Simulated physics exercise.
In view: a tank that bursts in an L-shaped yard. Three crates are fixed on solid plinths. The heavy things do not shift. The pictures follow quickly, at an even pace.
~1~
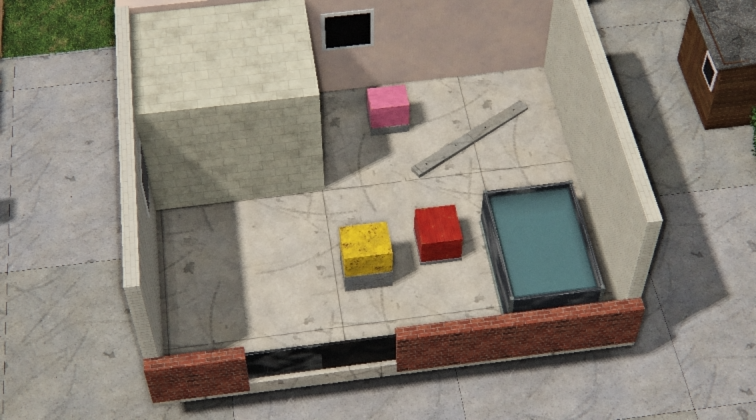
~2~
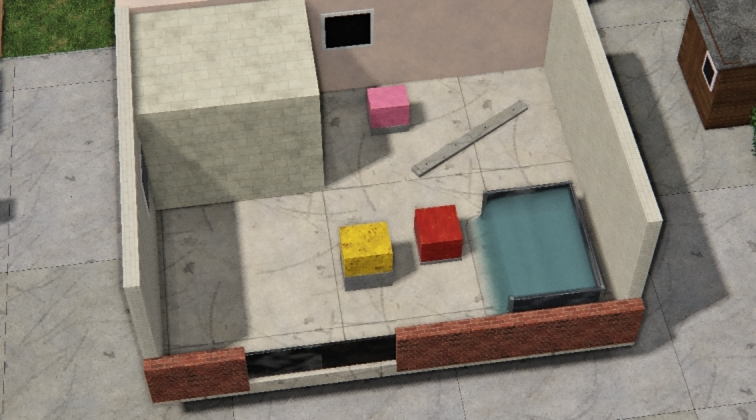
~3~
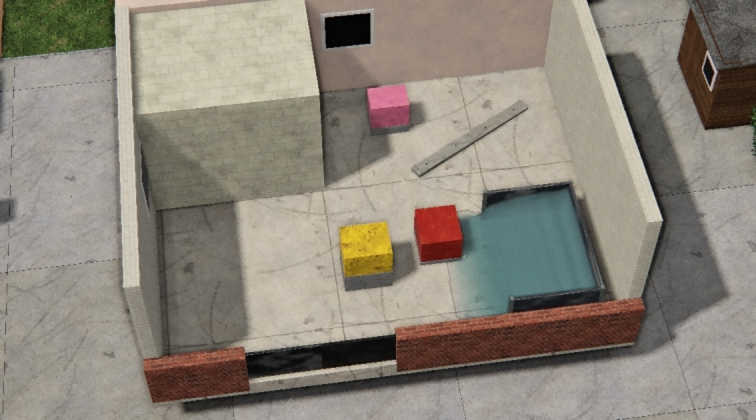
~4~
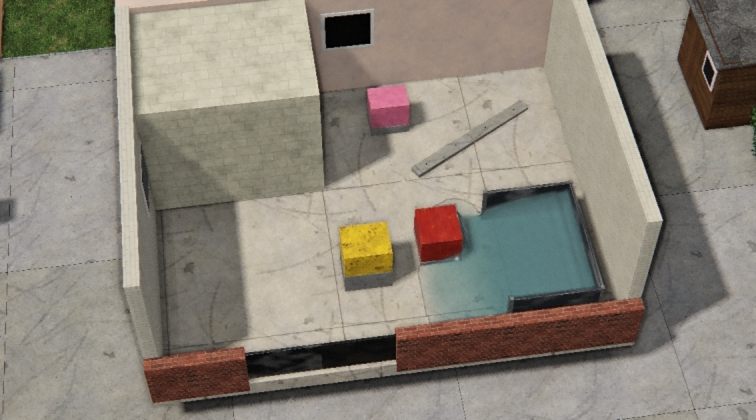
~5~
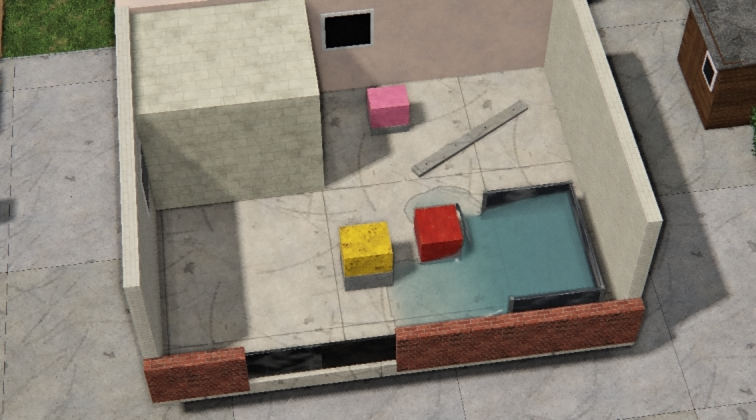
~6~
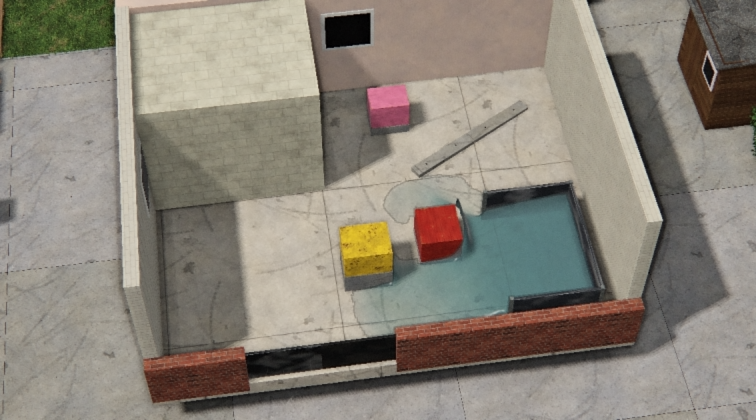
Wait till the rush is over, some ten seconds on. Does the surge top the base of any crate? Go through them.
In the end: The red crate is soaked; the yellow crate keeps dry; the pink crate keeps dry.
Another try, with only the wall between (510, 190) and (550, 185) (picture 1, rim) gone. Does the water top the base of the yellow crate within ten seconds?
Yellow crate stays dry.
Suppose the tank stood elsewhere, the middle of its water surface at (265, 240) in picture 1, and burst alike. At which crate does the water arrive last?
The one in pink.
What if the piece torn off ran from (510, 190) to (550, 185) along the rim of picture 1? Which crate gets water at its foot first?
First comes the pink one.
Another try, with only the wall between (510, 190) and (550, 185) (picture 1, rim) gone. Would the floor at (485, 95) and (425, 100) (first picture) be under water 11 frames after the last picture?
In turn: Flooded, covered.
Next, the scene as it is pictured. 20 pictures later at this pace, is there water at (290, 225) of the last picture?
Verdict: Clear.
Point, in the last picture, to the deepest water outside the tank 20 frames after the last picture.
Roughly at (157, 212).
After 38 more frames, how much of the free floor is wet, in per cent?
I make it 95 per cent.
A moment on, water covers 40 % of the floor; the red crate water round its plinth, the yellow crate water round its plinth, the pink crate water round its plinth.
Next, water covers 60 % of the floor; the red crate water round its plinth, the yellow crate water round its plinth, the pink crate water round its plinth.
Then, water covers 70 % of the floor; the red crate water round its plinth, the yellow crate water round its plinth, the pink crate water round its plinth.
Later, water covers 95 % of the floor; the red crate water round its plinth, the yellow crate water round its plinth, the pink crate water round its plinth.
In the end, water covers 100 % of the floor; the red crate was topped, the yellow crate stayed above the water, the pink crate stayed above the water.
